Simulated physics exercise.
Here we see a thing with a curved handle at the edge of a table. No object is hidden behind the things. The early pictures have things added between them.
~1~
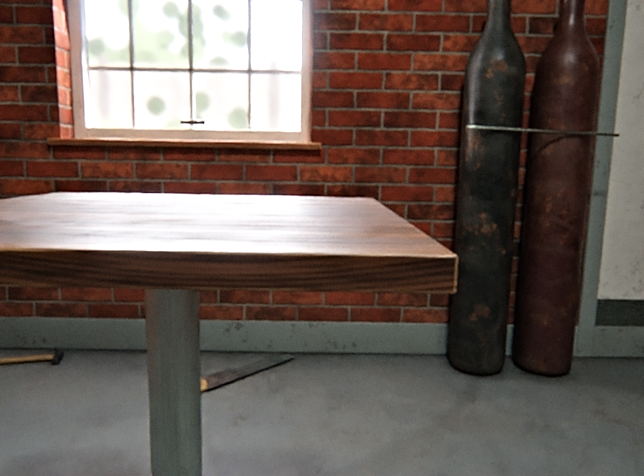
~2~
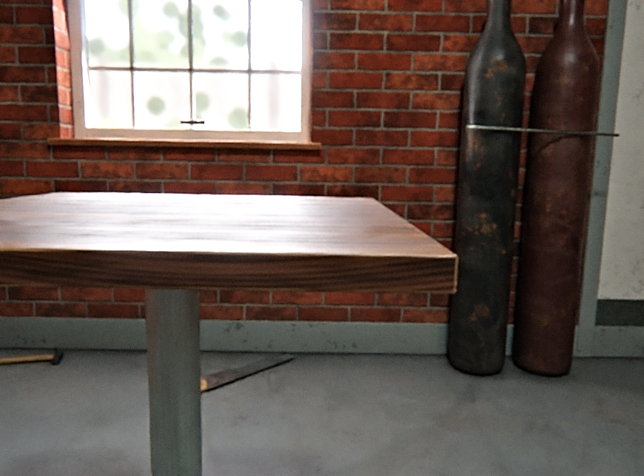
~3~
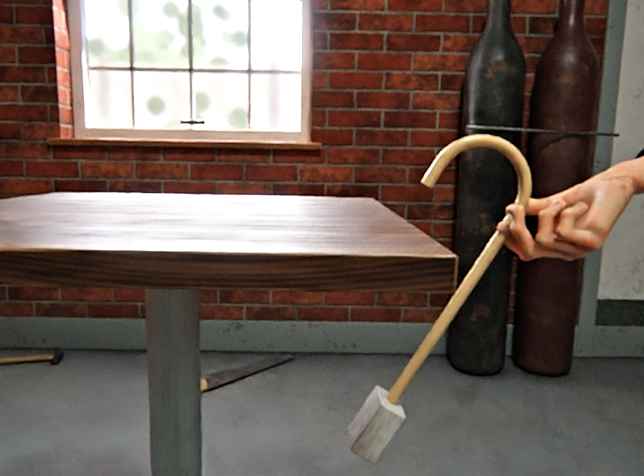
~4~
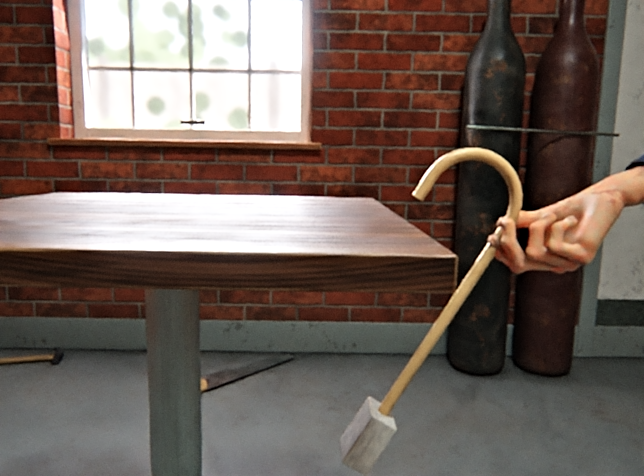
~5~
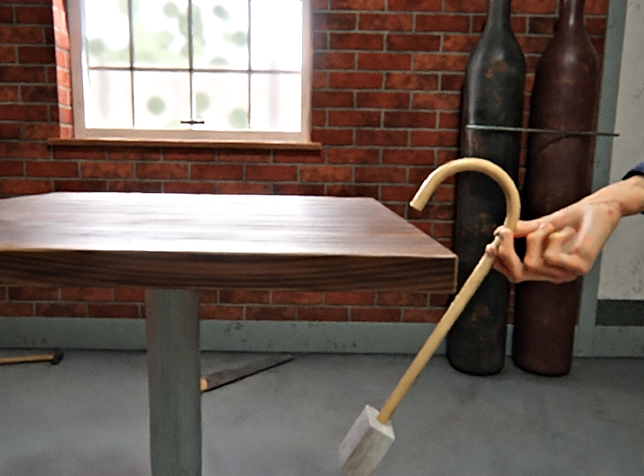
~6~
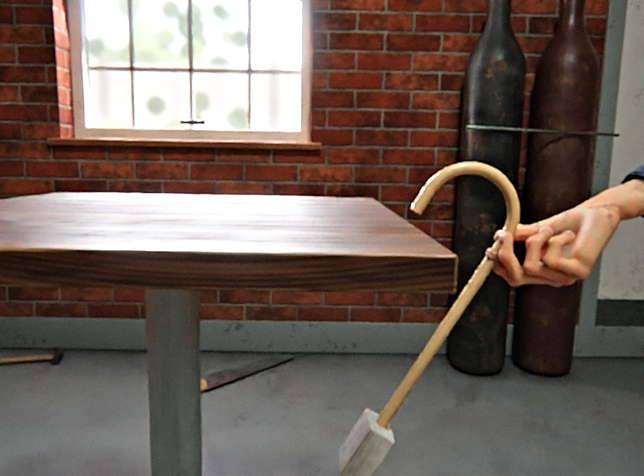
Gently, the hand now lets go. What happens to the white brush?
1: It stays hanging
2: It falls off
2, it falls off.
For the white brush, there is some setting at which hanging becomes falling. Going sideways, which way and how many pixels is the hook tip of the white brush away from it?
Left, by roughly 20 pixels.
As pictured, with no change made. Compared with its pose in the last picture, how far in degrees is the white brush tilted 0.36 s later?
Tilt from last view: Approx. 10 degrees.
Then, 0.36 s on from there, white brush at the bottom.
In the end, the white brush falls to the floor.
